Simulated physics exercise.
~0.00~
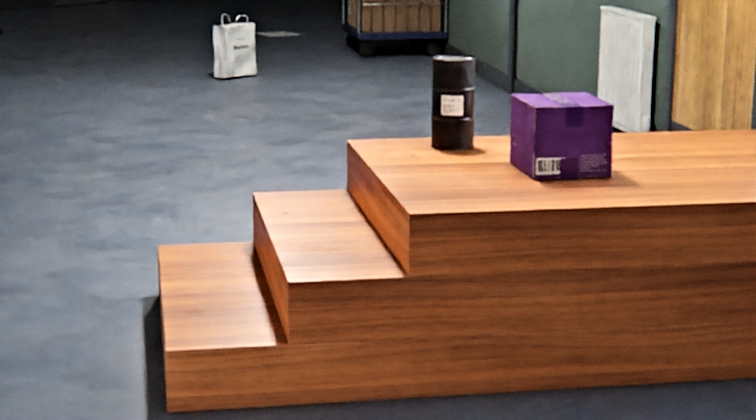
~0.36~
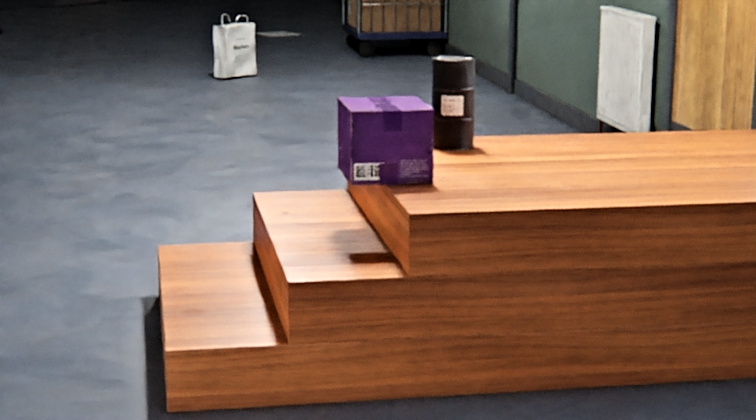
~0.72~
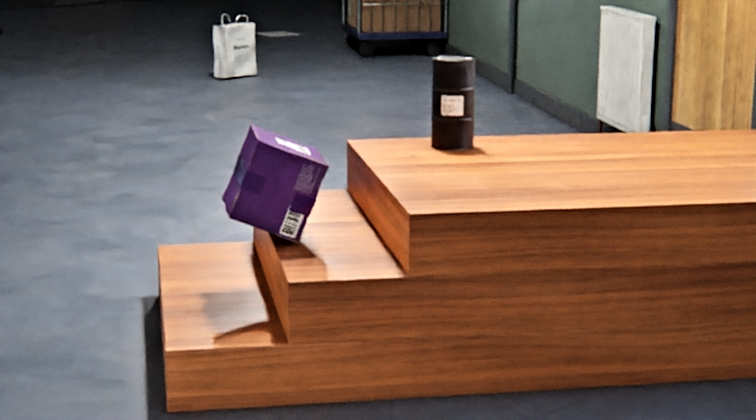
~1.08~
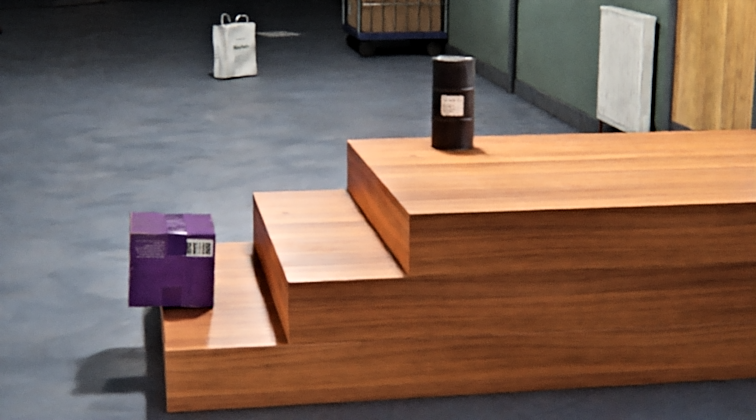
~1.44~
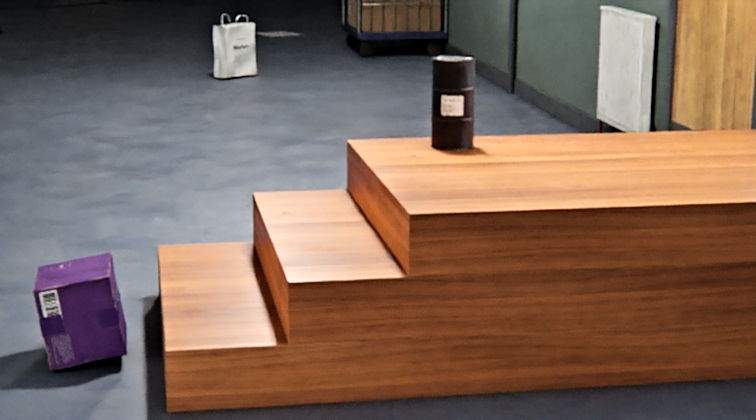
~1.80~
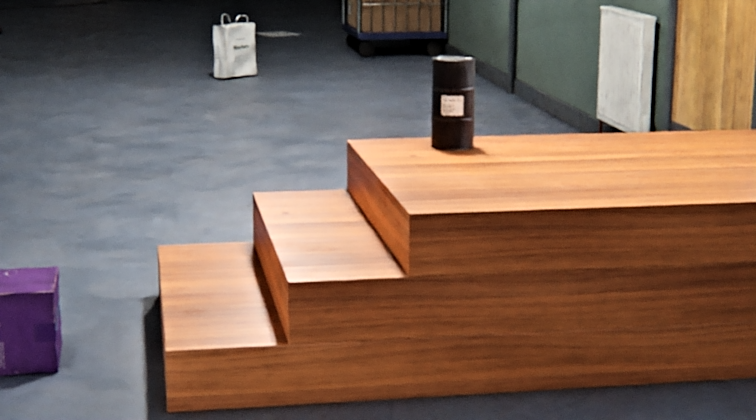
A purple box sits beside a dark canister on top of a low wooden platform, seen from slightly above in a grey-floored room, with steps descending to the left. A white bag stands on the floor behind, near a loaded trolley, and a pale radiator hangs on the green wall at right. The box slides left past the canister to the platform's edge, then tips and tumbles down the steps. It turns over above the lowest step and drops to the floor. It ends upright on the floor at the far left, partly out of view, while the canister stays put.
